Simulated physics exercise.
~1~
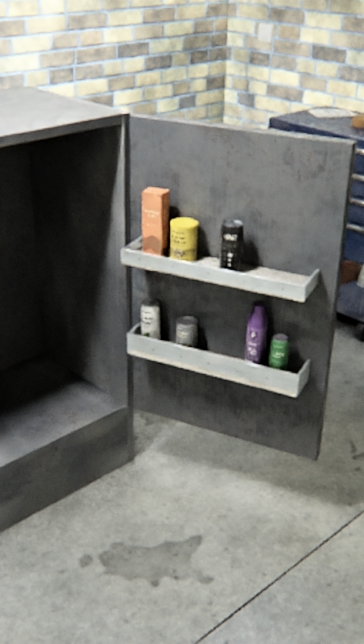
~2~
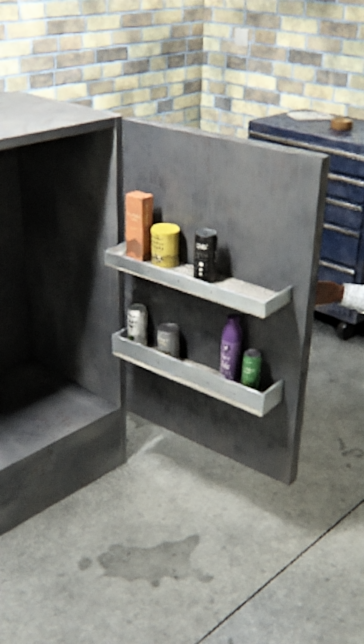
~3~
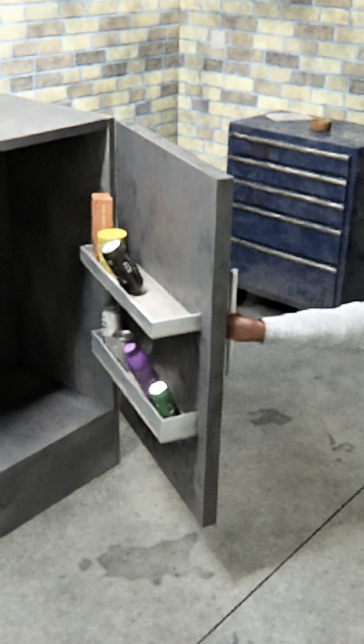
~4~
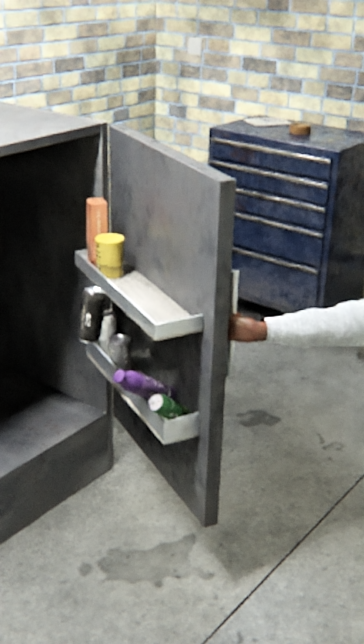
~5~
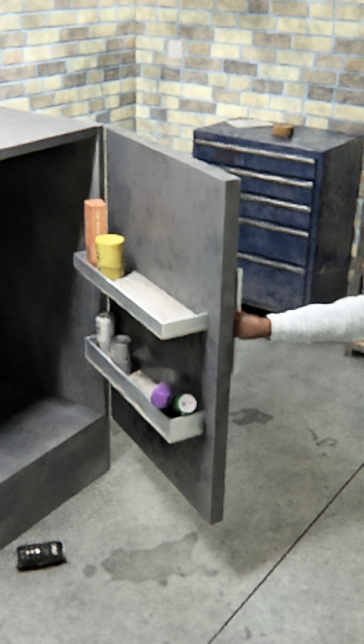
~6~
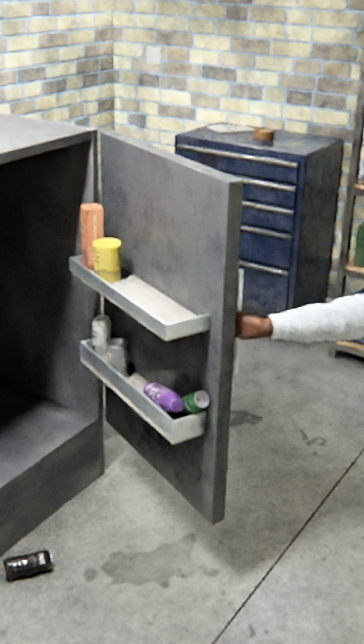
The cabinet door is pushed partly closed by a hand, toppling bottles and dropping a black can.
